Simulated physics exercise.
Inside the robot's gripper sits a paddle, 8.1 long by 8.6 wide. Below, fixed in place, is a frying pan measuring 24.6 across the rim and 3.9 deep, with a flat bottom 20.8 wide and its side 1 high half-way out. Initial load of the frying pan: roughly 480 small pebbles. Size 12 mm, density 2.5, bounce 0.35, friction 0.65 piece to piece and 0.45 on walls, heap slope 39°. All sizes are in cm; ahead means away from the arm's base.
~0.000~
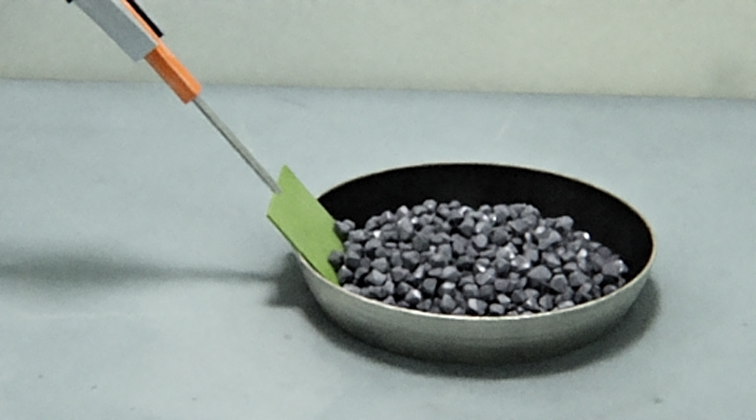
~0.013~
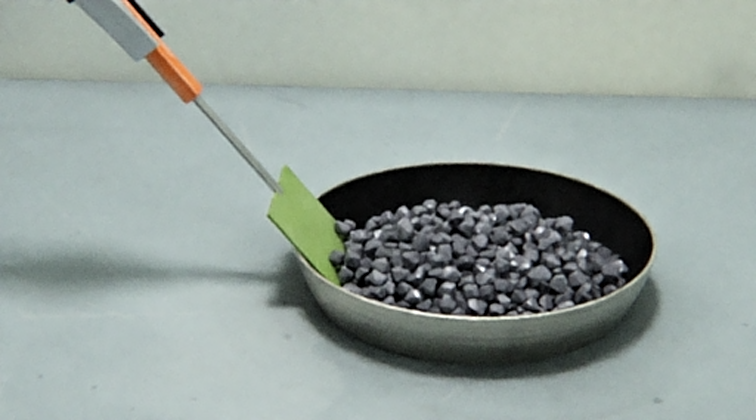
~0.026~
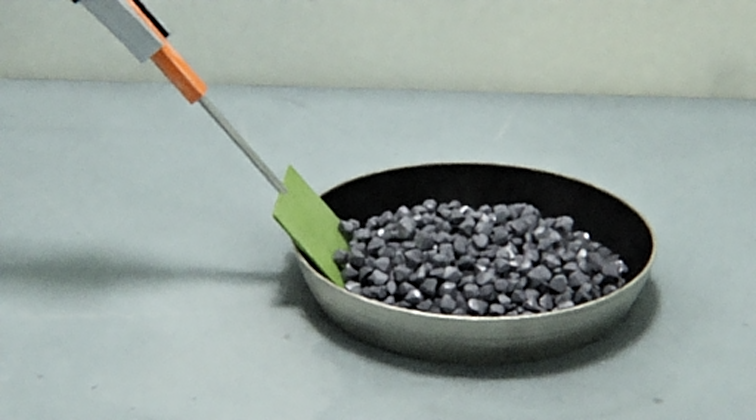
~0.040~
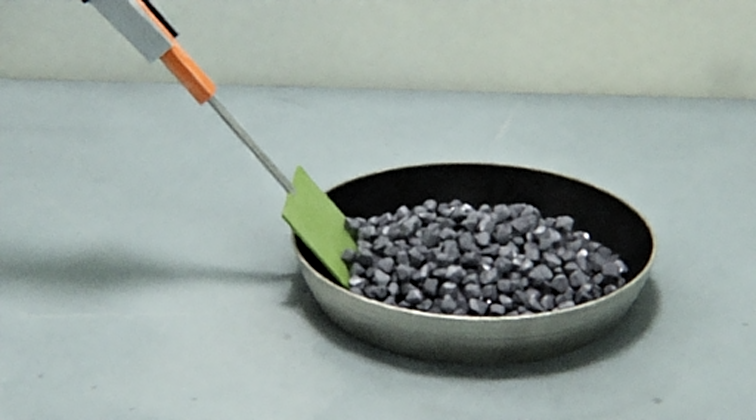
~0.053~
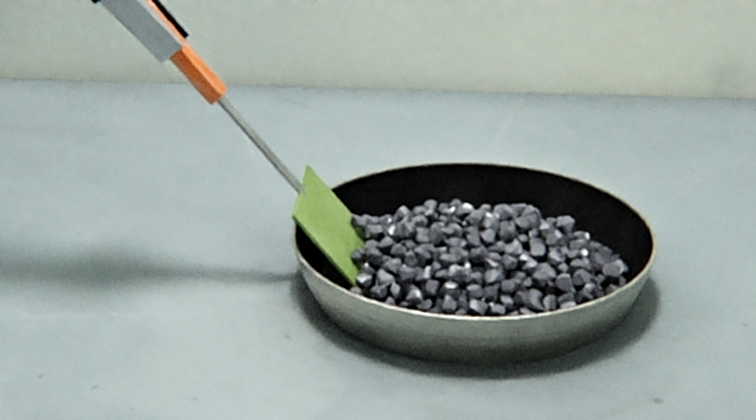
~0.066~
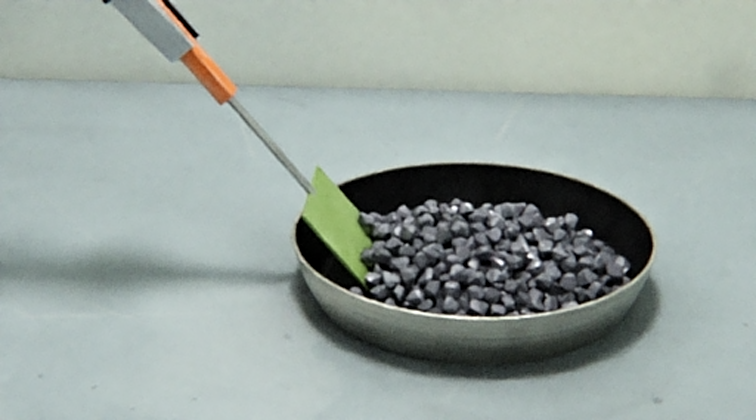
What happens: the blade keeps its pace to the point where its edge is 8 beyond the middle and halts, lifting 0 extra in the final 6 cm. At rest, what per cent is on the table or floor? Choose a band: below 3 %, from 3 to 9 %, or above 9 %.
That share falls between 3 and 9 %.
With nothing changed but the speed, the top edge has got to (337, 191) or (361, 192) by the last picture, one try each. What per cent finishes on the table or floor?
First try around 15 %, second try around 25 %.
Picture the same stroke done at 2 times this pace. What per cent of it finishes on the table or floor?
20 %.
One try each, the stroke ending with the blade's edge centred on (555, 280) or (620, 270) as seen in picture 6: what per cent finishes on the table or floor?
First try about 0 percent, second about 25 percent.
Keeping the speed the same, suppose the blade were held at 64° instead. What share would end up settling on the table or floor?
My guess is close to 15 per cent.
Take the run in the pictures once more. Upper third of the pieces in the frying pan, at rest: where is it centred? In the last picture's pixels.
Look near (592, 236).
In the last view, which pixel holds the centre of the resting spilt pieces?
The centre sits at roughly (685, 296).
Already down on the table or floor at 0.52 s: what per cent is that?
About 4 per cent.
By 0.17 s, sloping 51°, highest piece 6 above the table; 485 in the frying pan.
By 0.27 s, sloping 51°, highest piece 6 above the table; 485 in the frying pan.
By 0.52 s, sloping 51°, highest piece 7 above the table; 462 in the frying pan, 17 on the table or floor, 6 on the blade or in flight.
By 1.57 s, sloping 51°, highest piece 7 above the table; 461 in the frying pan, 24 on the table or floor.
Final count, 461 in the frying pan, 24 on the table or floor. That is 5 % on the table or floor.
